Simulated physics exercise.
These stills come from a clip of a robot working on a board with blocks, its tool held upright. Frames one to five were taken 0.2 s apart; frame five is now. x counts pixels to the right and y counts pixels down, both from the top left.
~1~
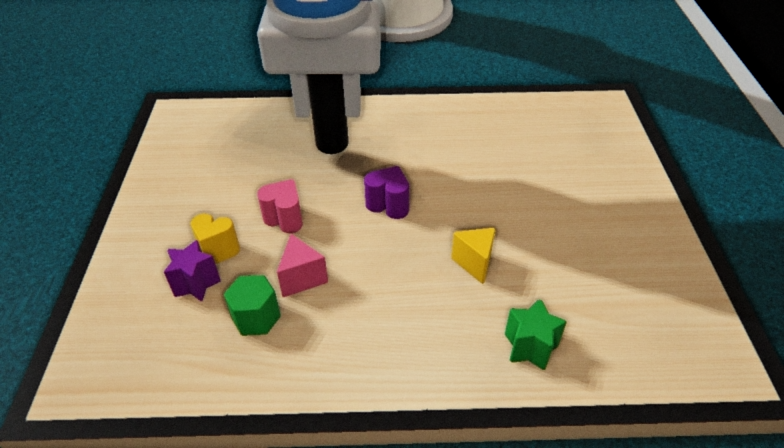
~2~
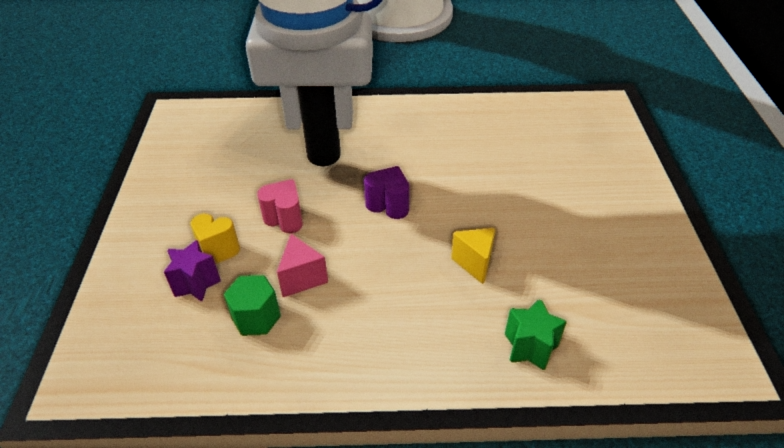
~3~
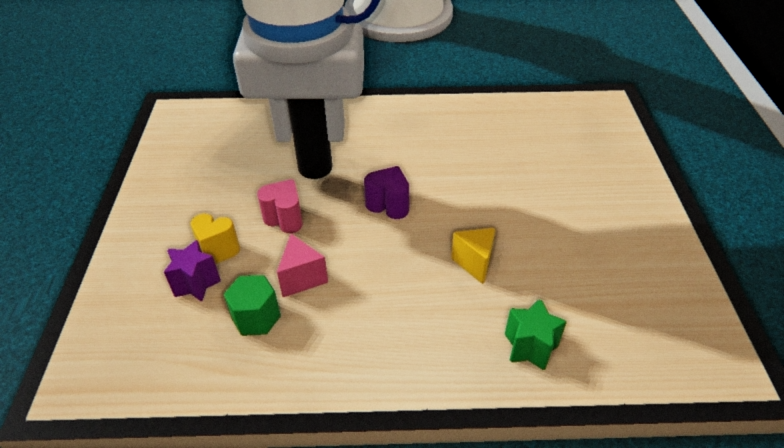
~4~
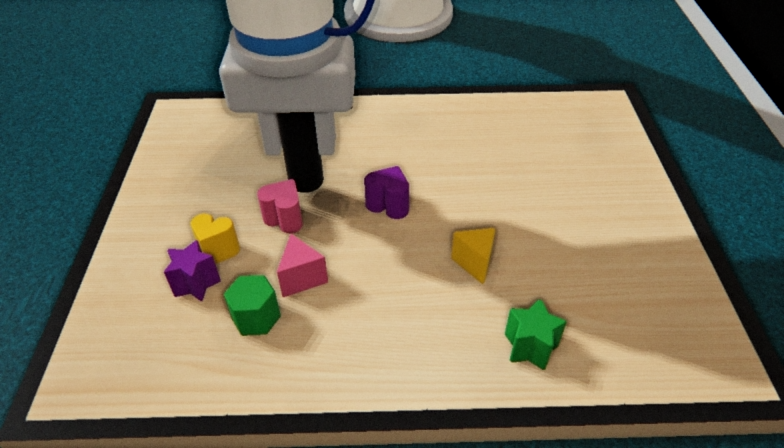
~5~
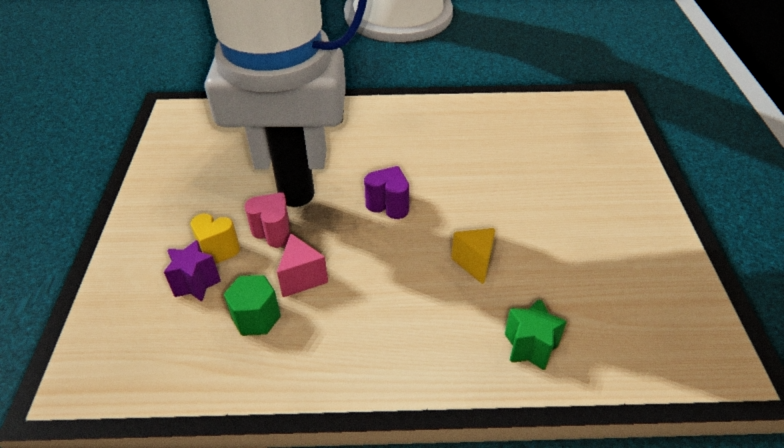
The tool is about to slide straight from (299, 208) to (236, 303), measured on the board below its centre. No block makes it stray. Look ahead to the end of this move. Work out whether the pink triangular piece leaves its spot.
In the end it has not been moved.
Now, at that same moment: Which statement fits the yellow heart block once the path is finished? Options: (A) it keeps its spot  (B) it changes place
B - it changes place.
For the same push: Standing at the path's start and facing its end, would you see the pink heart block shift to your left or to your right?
Its shift is rightward.
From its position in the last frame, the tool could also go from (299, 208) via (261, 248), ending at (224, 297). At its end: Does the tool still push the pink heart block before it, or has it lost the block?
In the end it is ahead.
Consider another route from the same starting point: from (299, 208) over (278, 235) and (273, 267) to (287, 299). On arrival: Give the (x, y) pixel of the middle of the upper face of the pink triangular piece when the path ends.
Final place: (318, 266).
On the path given first. One third of the way, tool (277, 226); purple star block (182, 259), turned 15° anticlockwise; yellow heart block (201, 226); pink heart block (240, 229), turned 50° clockwise.
Two thirds of the way, tool (256, 258); purple star block (177, 262); yellow heart block (195, 226); pink heart block (213, 244), turned 115° clockwise.
At the end, tool (233, 292); purple star block (172, 264); yellow heart block (195, 226); green six-sided block (248, 307), turned 35° anticlockwise; pink heart block (209, 247), turned 120° clockwise; pink triangular piece unmoved.
